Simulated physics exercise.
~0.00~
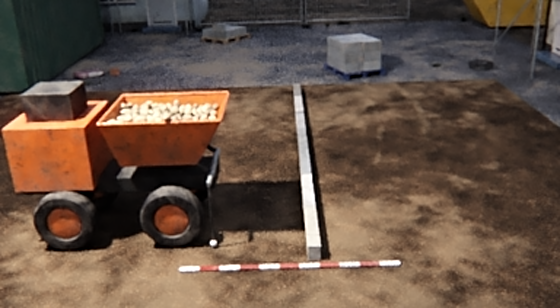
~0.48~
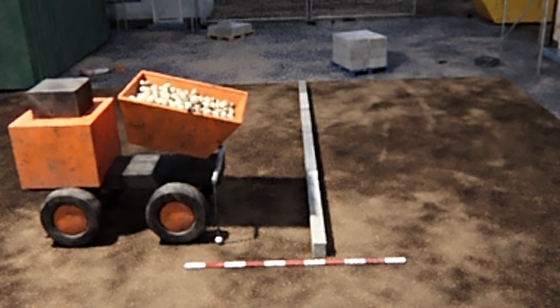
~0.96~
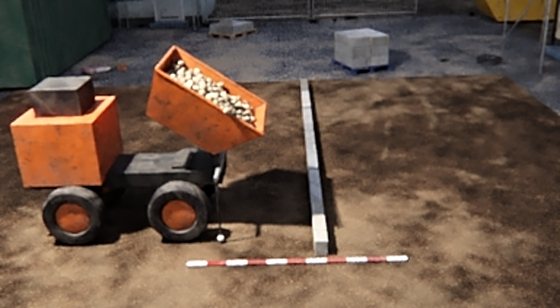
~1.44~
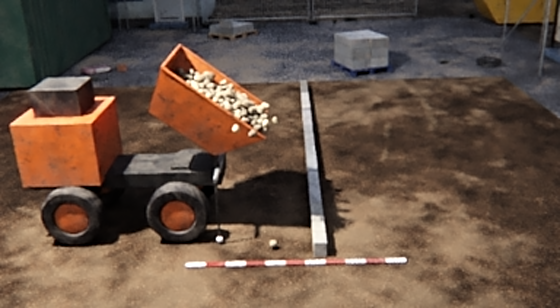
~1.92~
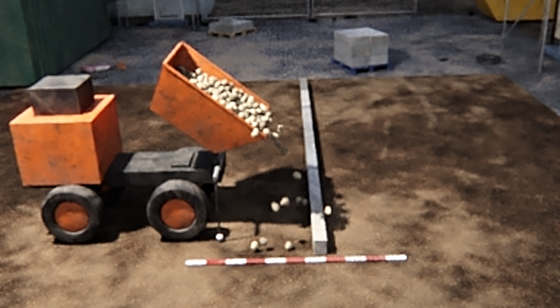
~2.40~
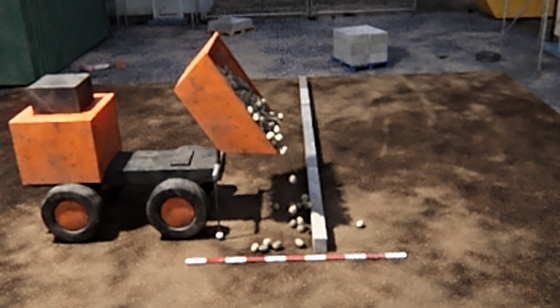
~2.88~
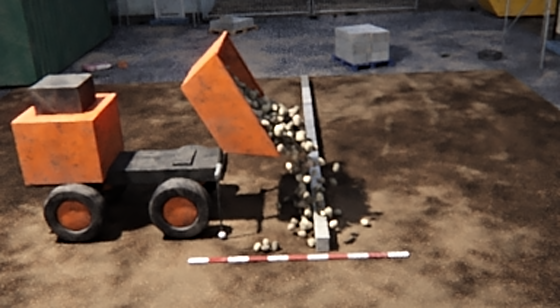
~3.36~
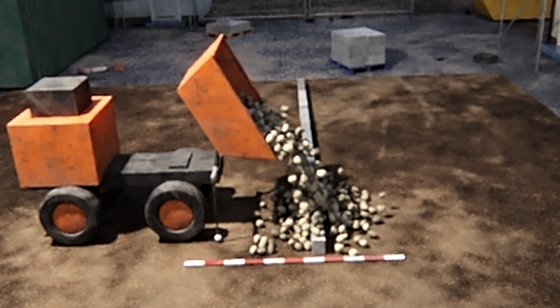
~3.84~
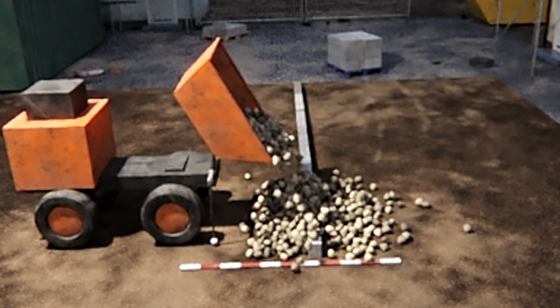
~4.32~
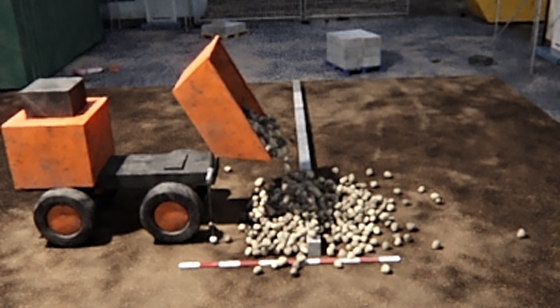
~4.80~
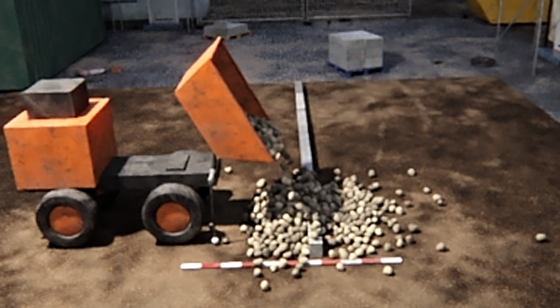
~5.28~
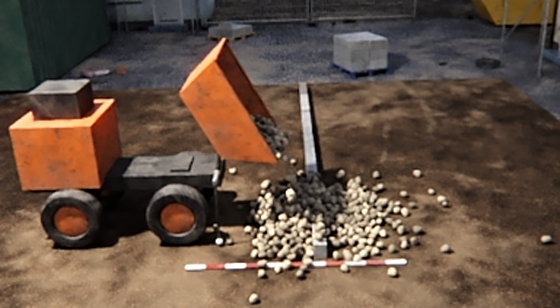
The orange skip of a small dumper tilted up to the right, spilled a few pale round stones, then tipped more steeply and poured many across a low kerb, ending still raised with some stones inside and a heap lying on both sides.
